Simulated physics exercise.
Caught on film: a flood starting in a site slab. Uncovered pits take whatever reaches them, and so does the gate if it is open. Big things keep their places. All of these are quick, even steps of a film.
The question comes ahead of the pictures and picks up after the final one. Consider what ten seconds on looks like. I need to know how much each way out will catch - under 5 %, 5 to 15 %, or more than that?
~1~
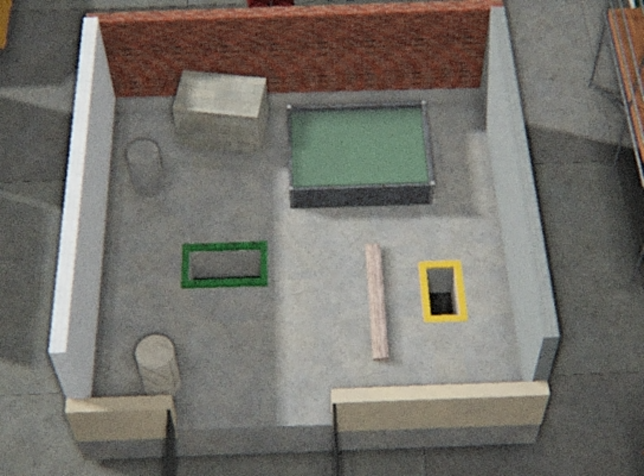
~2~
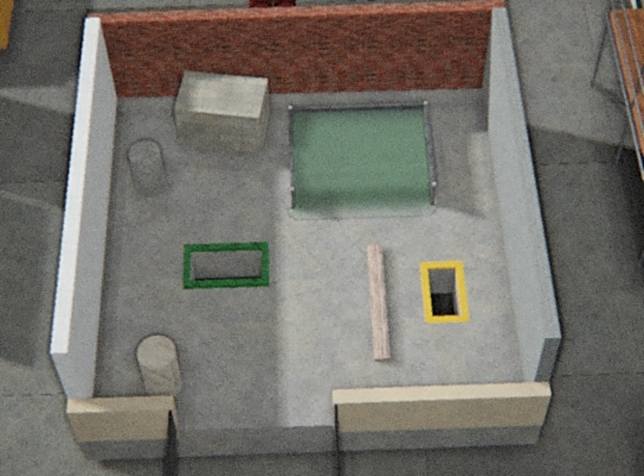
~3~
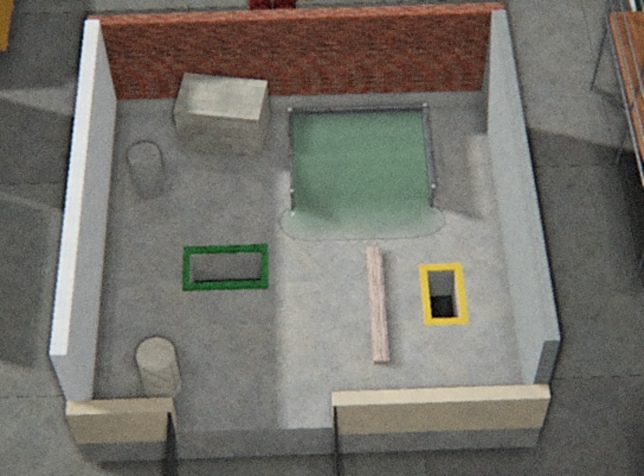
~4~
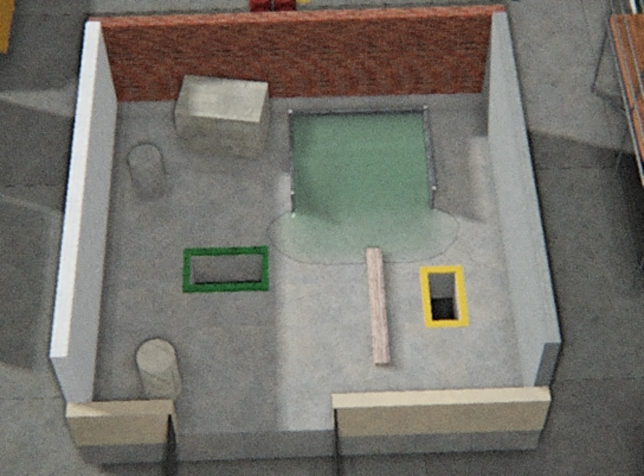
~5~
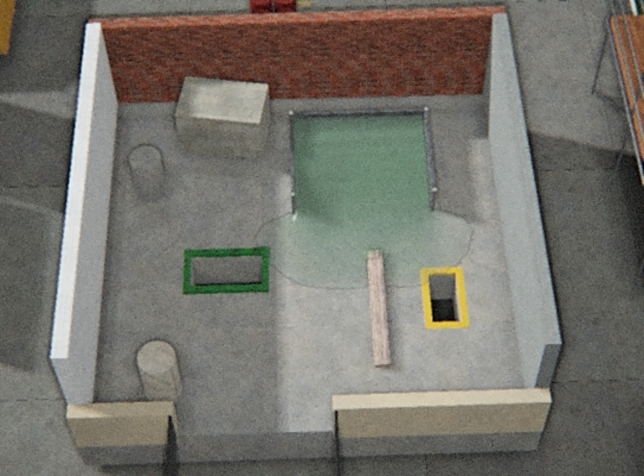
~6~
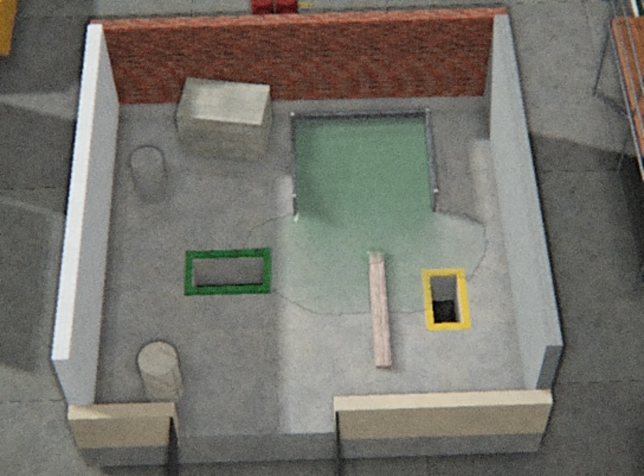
The gate will receive a cut exceeding fifteen per cent; the yellow pit will receive a cut exceeding fifteen per cent; the green pit will receive a cut falling short of five per cent.
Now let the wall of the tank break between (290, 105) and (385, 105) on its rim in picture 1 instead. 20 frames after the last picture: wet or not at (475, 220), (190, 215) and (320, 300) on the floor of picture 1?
Note, points one to three: Reached and soaked / unreached / unreached.
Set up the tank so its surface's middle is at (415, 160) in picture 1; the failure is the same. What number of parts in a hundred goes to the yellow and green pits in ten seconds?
Tally in per cent - yellow pit 45; green pit 0.
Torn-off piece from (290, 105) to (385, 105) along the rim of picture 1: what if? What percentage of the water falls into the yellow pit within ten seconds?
For yellow, roughly 8 in a hundred.
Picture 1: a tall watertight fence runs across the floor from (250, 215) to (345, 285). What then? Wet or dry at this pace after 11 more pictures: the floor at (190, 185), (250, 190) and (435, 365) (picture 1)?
Taking the three spots in the order asked, they are bone-dry, waterlogged and waterlogged.
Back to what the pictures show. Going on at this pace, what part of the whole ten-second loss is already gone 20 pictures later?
Near 40 in a hundred.
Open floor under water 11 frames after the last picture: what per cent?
I reckon 40 per cent or so.
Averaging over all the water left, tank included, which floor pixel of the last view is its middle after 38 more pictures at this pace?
(382, 294).
A moment on, water covers 30 % of the floor; the gate 0 %, the yellow pit 3 %, the green pit 0 %.
Next, water covers 40 % of the floor; the gate 1 %, the yellow pit 8 %, the green pit 0 %.
Then, water covers 45 % of the floor; the gate 11 %, the yellow pit 14 %, the green pit 0 %.
Later, water covers 45 % of the floor; the gate 23 %, the yellow pit 22 %, the green pit 0 %.
In the end, water covers 55 % of the floor; the gate 28 %, the yellow pit 32 %, the green pit 0 %.
